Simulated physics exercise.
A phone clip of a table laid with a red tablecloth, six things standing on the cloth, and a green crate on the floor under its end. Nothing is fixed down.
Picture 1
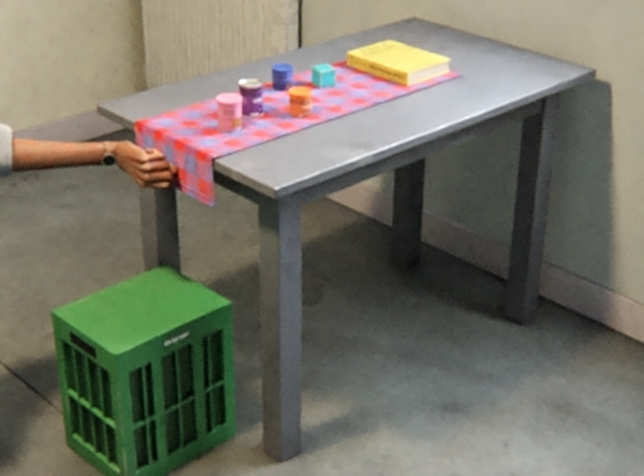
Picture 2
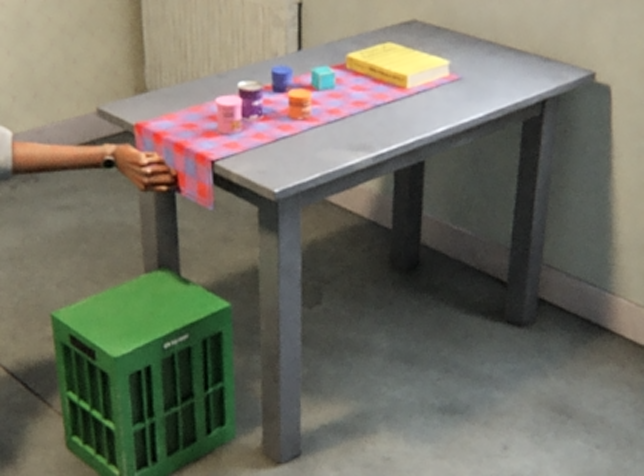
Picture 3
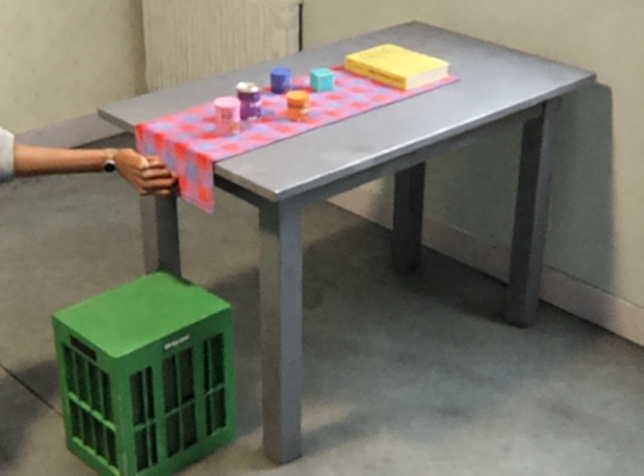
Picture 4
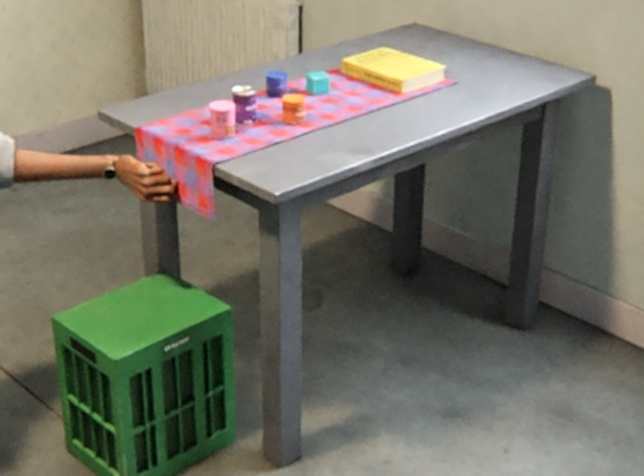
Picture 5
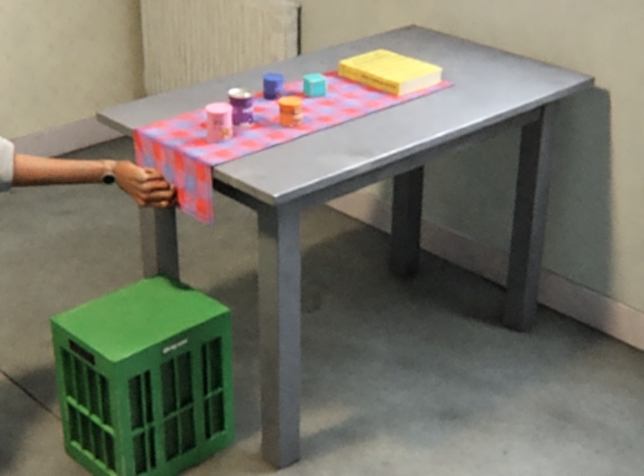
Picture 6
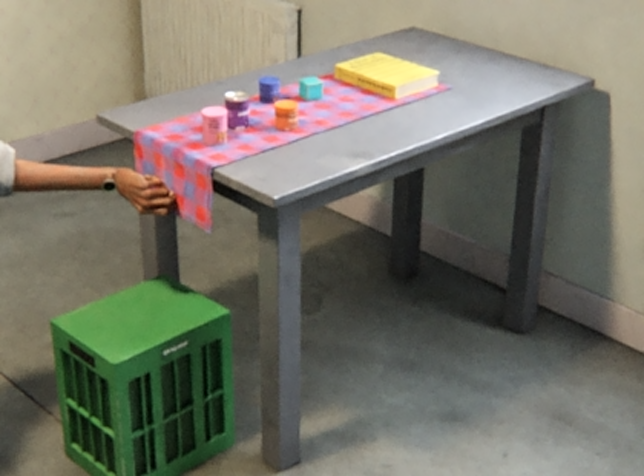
At first, a hand at the left grips the end of a red and blue checked cloth on a gray table, with small colorful containers and a yellow book on it. The hand then draws the cloth slowly down over the edge, and the objects shift slightly left with it, above a green crate.
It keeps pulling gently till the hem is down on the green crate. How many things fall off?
The answer is two.
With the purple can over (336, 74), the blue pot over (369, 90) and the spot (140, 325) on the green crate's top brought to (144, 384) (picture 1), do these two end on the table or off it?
The purple can survives, the blue pot does not fall.
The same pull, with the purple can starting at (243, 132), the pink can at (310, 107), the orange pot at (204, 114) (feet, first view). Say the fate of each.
The purple can goes over; the pink can holds on; the orange pot falls.
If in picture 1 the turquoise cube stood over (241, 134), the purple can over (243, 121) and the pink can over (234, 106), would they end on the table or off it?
The turquoise cube goes over, the purple can tumbles off, the pink can goes over.
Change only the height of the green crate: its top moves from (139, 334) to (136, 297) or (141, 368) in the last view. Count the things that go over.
The count: 1 and 3.
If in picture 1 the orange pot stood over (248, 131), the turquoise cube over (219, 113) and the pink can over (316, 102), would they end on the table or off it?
The orange pot drops off, the turquoise cube comes down, the pink can remains up.
A little later, hem near (175, 239); all still up.
Next, hem near (176, 276); pink can gone.
Later still, hem on the crate; pink can and purple can gone.
When it is over, hem on the crate; pink can and purple can gone. Over the edge go two.
